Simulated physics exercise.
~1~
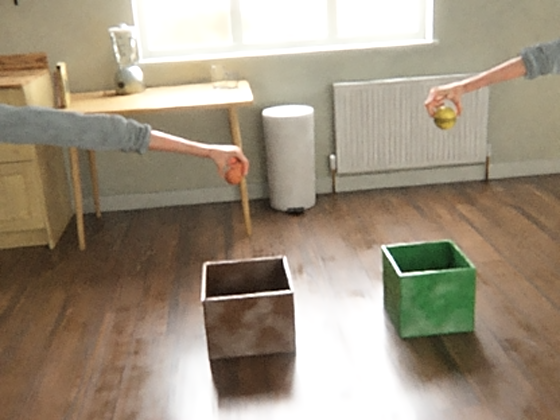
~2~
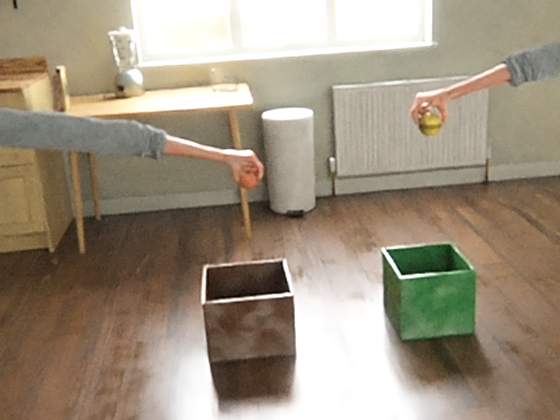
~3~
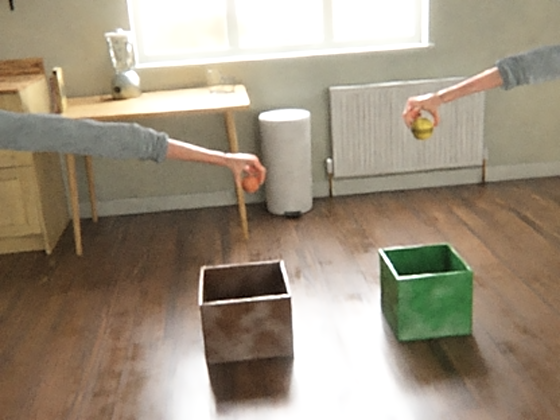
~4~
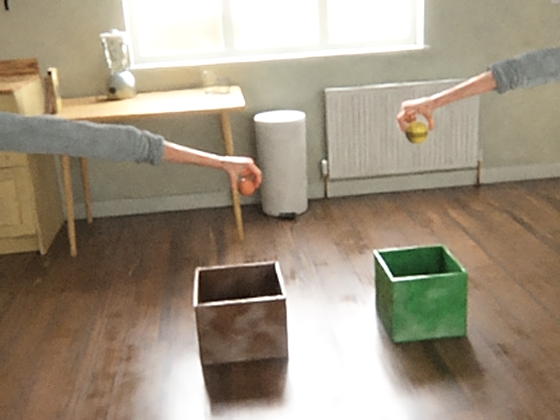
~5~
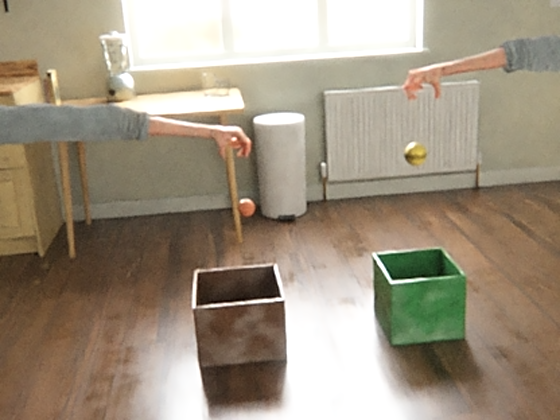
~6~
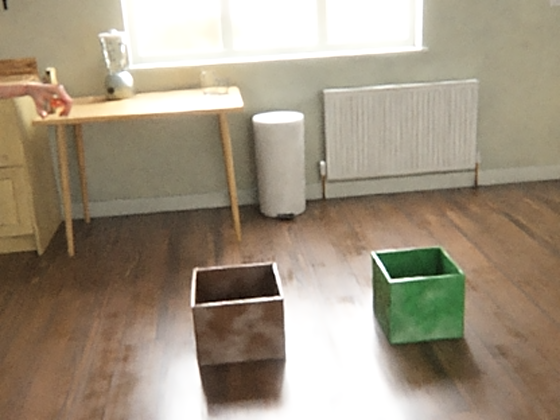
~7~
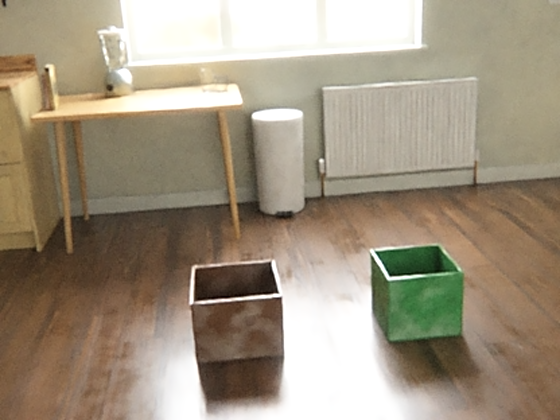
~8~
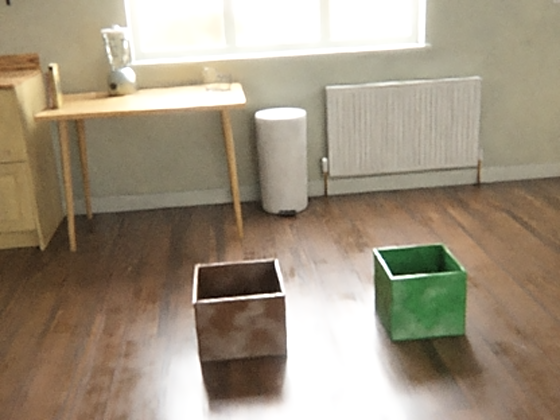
At the start, two arms reach in from opposite sides of a room, the left hand holding an orange tomato above a brown crate and the right hand holding a yellow ball above a green basket. The tomato shifts slightly right while the ball drifts left, and both hands then hold nearly still. The fingers open, and both things drop toward the open containers as the hands draw back. The arms leave the view, the left one last. Both things land inside and stay hidden, with the two containers standing unmoved on the wooden floor.
